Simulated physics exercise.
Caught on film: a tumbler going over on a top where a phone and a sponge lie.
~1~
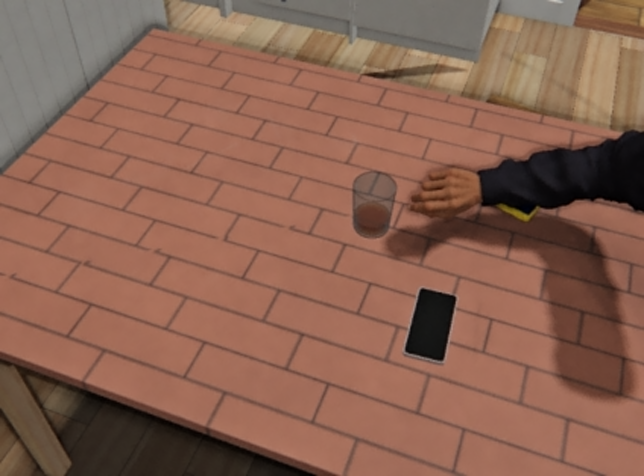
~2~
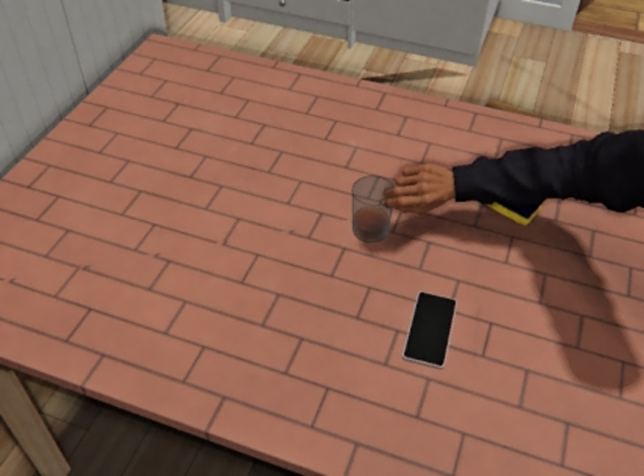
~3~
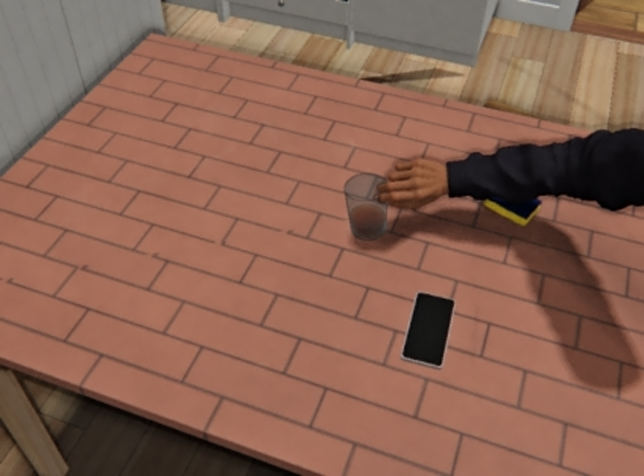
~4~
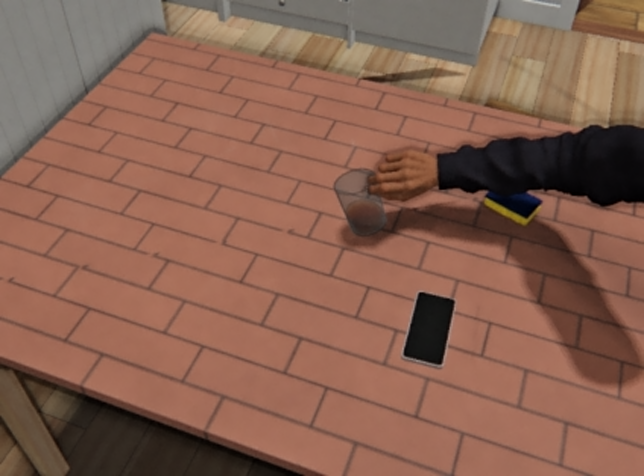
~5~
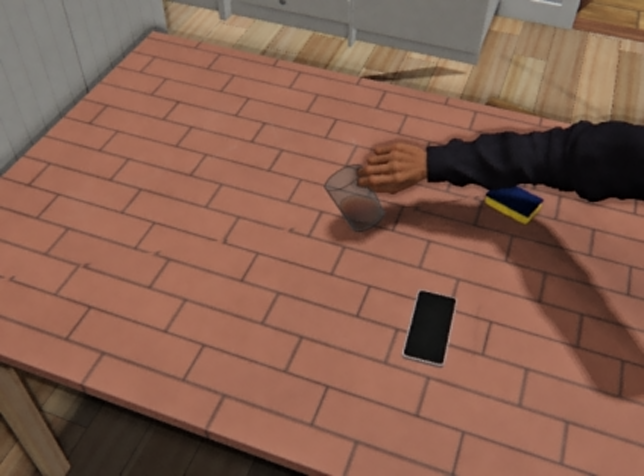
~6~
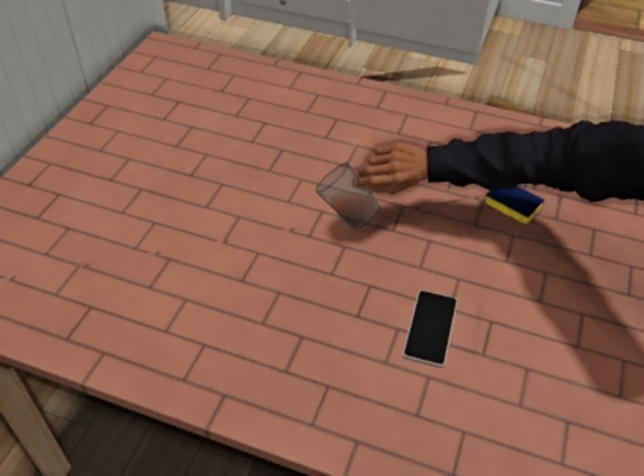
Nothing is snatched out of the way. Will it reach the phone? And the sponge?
The phone remains untouched; the sponge remains untouched.
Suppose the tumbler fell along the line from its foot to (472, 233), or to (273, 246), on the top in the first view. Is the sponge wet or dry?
In the first try it is reached; in the second it escapes.
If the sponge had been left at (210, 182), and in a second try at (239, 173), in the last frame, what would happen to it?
In the first try it ends up in the puddle; in the second it gets wet.
Shortly, the puddle covers about as much as a plate; the phone is still dry; the sponge is still dry.
At the finish, the puddle covers about as much as a plate; the phone is still dry; the sponge is still dry.
